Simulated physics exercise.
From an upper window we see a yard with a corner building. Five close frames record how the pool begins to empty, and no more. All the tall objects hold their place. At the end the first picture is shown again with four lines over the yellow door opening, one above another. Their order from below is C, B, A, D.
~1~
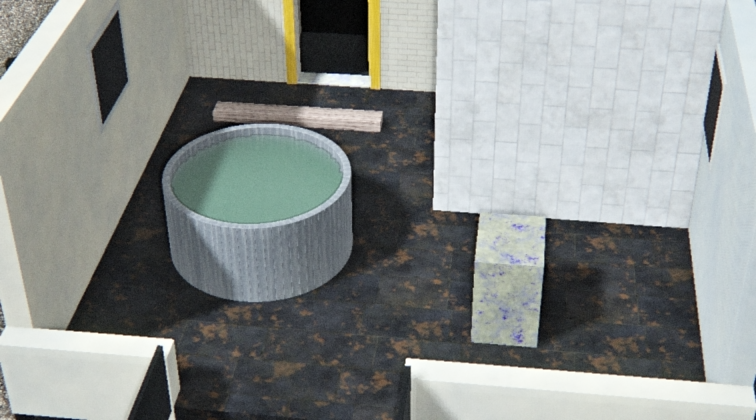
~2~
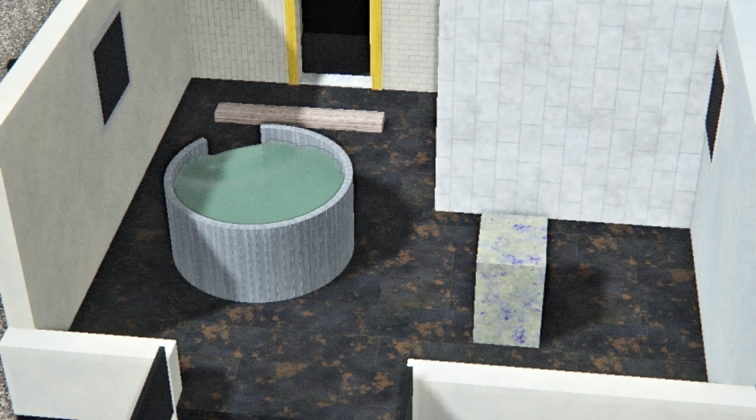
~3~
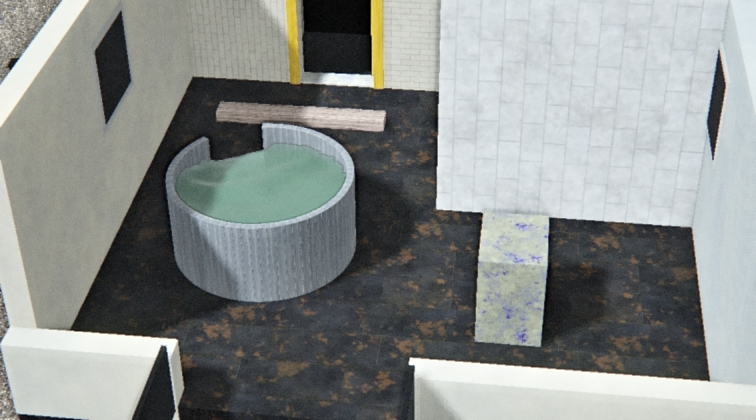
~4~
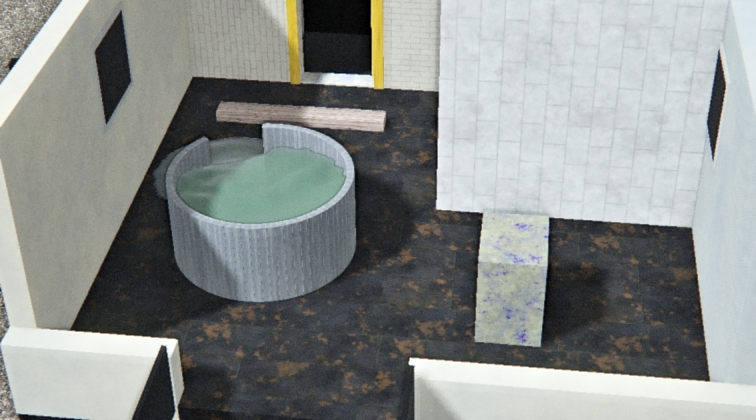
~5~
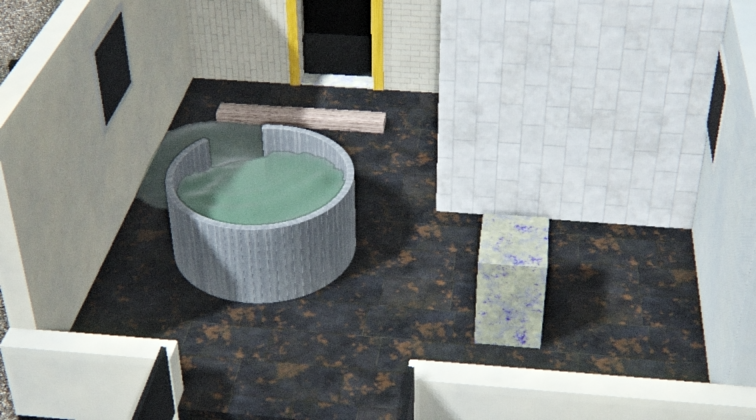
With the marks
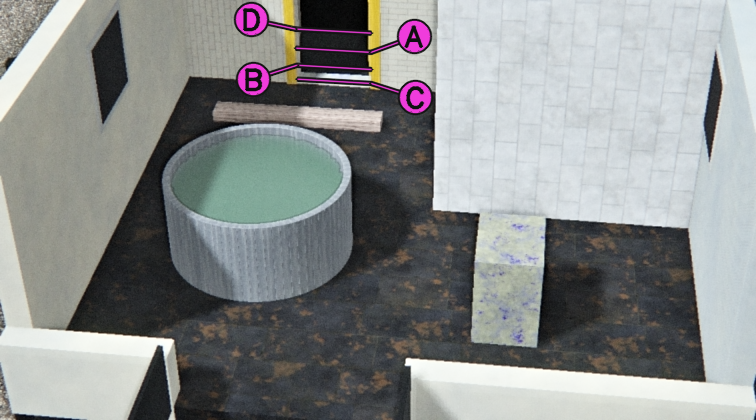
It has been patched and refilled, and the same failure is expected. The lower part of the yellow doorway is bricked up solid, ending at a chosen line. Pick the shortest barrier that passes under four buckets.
The answer is mark B.
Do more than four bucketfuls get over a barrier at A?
No, not at all.
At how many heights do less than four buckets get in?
Three.
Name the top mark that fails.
That would be C.
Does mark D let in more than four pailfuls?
No, not at all.
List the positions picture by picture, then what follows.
In the first frame, water in the pool at rest, its middle at (257, 180); foot of the yellow doorway at (334, 85); open gate at (289, 345).
In the second frame, water covers 1 % of the ground, its front hidden from here.
In the third frame, water covers 3 % of the ground, its front hidden from here.
In the fourth frame, water covers 7 % of the ground, its front hidden from here.
In the fifth frame, front seen at (191, 127), 11 % of the ground wet.
On the marked copy, A at (333, 50); B at (333, 67); C at (334, 81); D at (332, 31); from the bottom up C, B, A, D.
Choosing A, nothing gets over.
Choosing B, nothing gets over.
Choosing C, about 8 bucketfuls get in.
Choosing D, nothing gets over.
